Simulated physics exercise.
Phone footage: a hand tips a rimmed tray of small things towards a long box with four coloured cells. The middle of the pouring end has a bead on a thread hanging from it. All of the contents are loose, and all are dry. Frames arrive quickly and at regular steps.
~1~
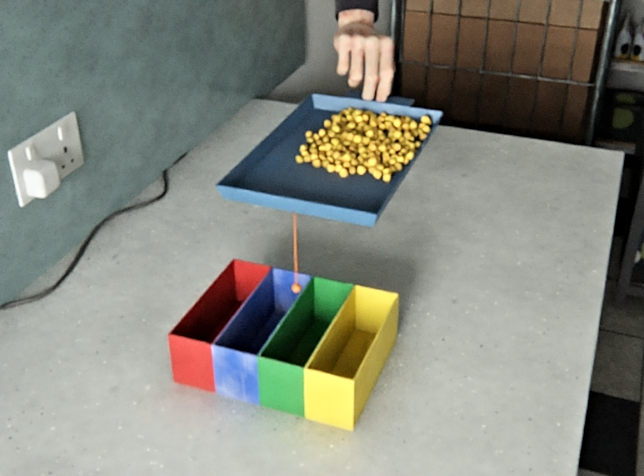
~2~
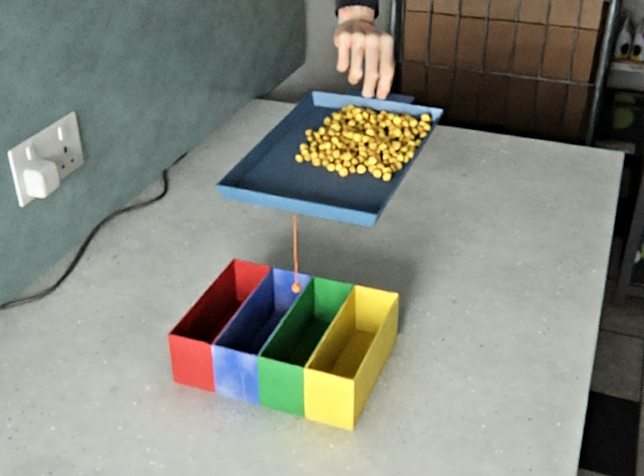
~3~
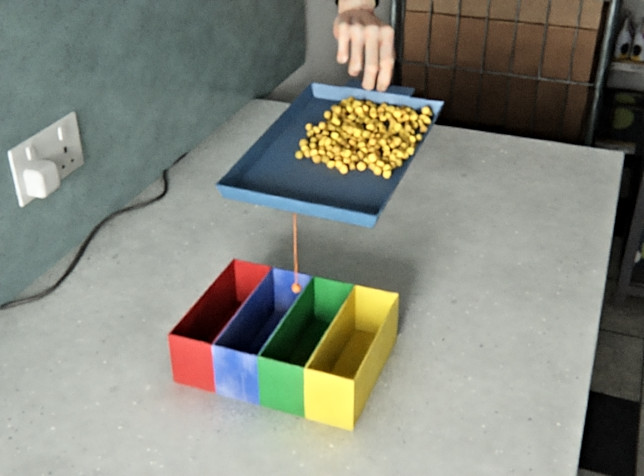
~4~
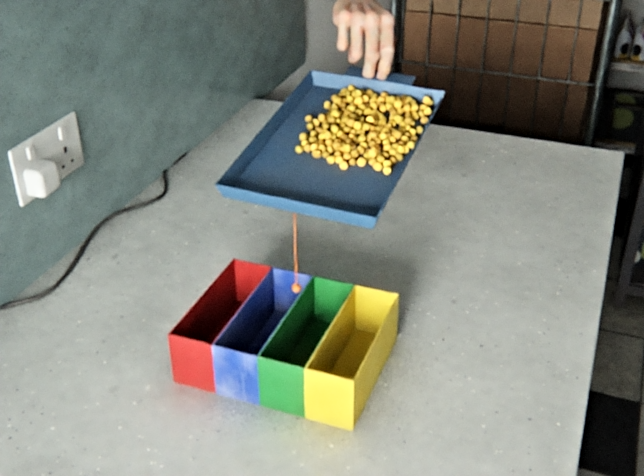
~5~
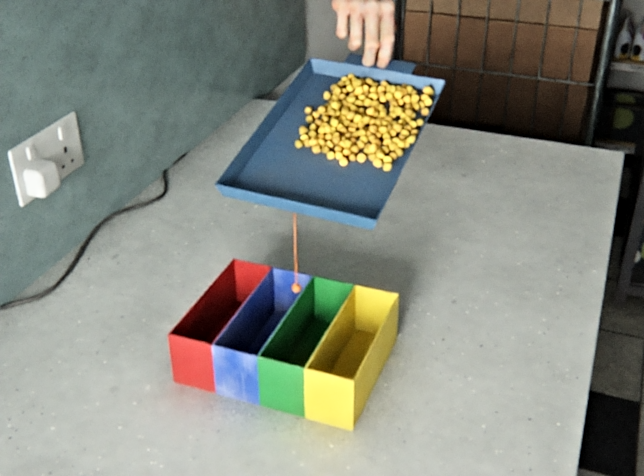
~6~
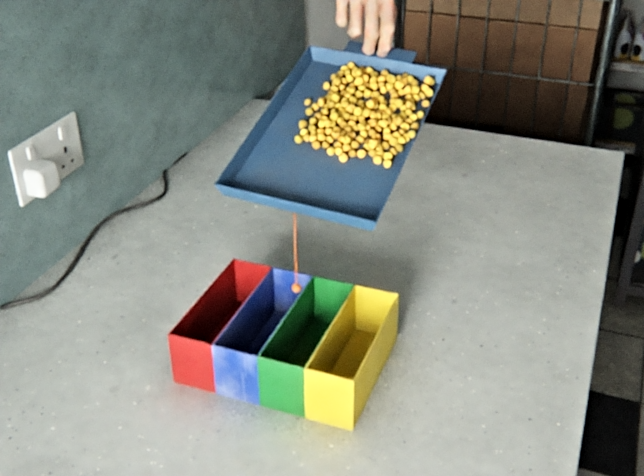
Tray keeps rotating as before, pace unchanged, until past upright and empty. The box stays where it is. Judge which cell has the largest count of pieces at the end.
Largest count: Yellow.
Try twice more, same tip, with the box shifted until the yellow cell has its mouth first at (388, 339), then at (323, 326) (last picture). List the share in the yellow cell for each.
20 and 30 in a hundred.
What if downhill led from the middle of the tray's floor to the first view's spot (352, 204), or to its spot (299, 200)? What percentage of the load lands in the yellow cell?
Shares, approx.: 60 %, then 10 %.
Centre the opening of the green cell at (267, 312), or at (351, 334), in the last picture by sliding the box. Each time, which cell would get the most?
Try one goes to the yellow cell; try two goes to green.
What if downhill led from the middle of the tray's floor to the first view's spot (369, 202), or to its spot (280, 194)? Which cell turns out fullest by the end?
Case 1 - yellow. Case 2 - that red cell.
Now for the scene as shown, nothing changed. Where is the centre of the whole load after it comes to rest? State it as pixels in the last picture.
The centre comes to rest near (326, 386).
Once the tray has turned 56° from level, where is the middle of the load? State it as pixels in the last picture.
I'd mark it close to (332, 190).
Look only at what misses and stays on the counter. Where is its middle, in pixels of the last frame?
It's centred close to pixel (407, 426).
Shortly afterwards, tray tipped steeply; all but a few on the tray; only a few in the green cell; a little falling or outside the box.
Next, tray tipped right over; the bulk on the tray; a little in the yellow cell; a little in the green cell; only a few in the blue cell; near a quarter falling or outside the box.
Some moments later, tray tipped past a quarter turn; near a third in the yellow cell; near a quarter in the green cell; a little in the blue cell; only a few in the red cell; a little falling or outside the box.
In the end, tray tipped past a quarter turn; near a third in the yellow cell; near a quarter in the green cell; a little in the blue cell; only a few in the red cell; a little outside the box.
